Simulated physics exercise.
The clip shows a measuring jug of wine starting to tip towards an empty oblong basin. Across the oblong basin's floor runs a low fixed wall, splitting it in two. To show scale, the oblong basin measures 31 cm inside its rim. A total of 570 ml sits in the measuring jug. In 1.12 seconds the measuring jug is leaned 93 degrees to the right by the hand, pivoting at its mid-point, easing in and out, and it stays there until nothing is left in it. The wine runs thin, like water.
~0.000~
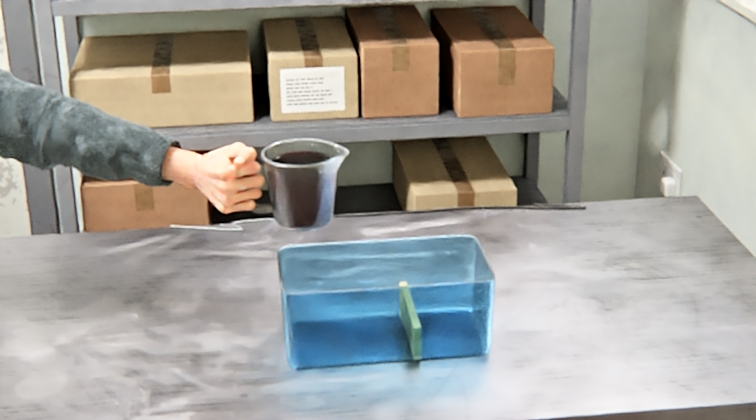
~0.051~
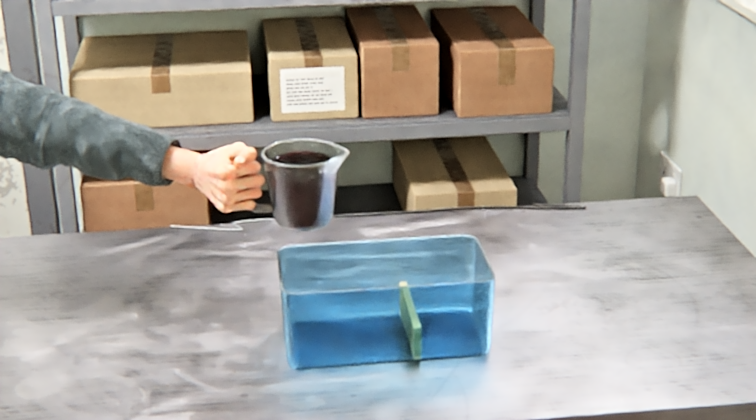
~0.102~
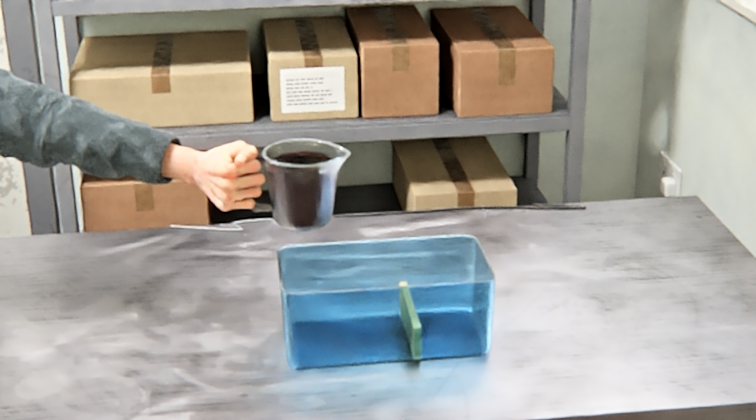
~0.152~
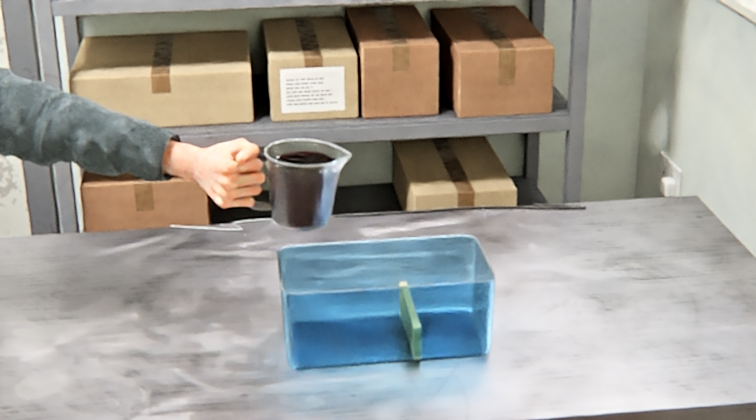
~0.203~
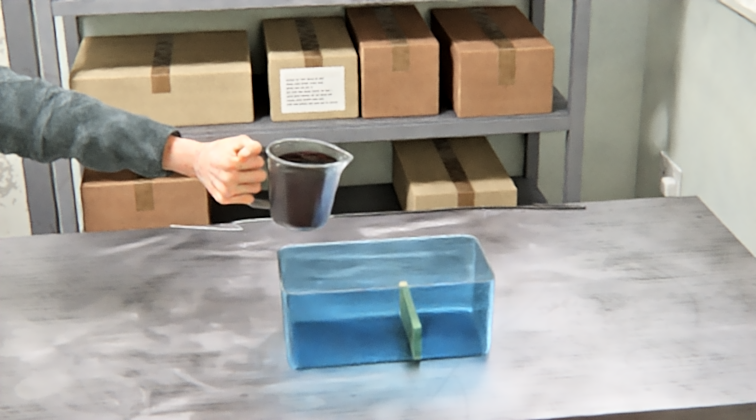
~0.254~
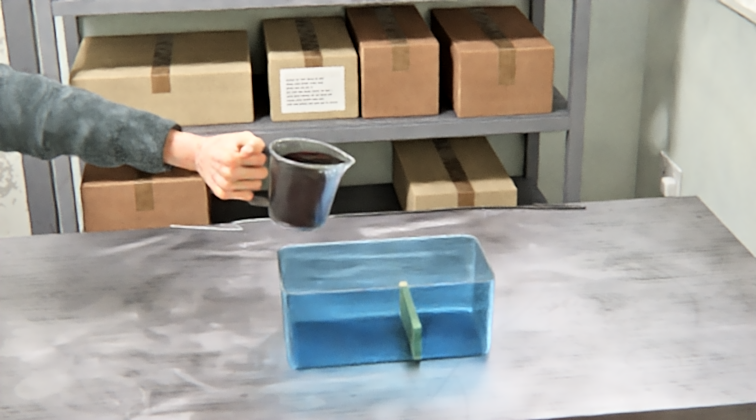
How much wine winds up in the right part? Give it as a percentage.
About 18 per cent.
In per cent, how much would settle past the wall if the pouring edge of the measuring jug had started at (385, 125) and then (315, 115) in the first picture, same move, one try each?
90 and 5 %.
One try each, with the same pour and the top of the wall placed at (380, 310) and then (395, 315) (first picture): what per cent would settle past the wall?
The first gives near 90 per cent and the second near 65 per cent.
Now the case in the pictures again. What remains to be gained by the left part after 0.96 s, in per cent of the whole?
I'd say near 42 percent.
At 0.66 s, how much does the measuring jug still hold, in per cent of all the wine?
Remaining: Near 76 % of the total.
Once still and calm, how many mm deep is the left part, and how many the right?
Left roughly 16 mm; right roughly 6 mm.
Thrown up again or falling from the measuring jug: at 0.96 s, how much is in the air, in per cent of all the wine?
Estimate: About 18 in a hundred.
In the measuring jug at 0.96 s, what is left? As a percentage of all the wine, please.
I'd estimate some 26 per cent.
By 0.66 s the tilt is 60° and 76 per cent is still to pour, 6 is left of the wall and 0 right of it.
By 0.96 s the tilt is 89° and 27 per cent is still to pour, 39 is left of the wall and 17 right of it.
By 1.28 s the tilt is 93° and 3 per cent is still to pour, 76 is left of the wall and 17 right of it.
By 1.62 s the tilt is 93° and 0 per cent is still to pour, 81 is left of the wall and 18 right of it.
At rest 81 per cent lies left of the wall, 18 right of it and 1 outside.
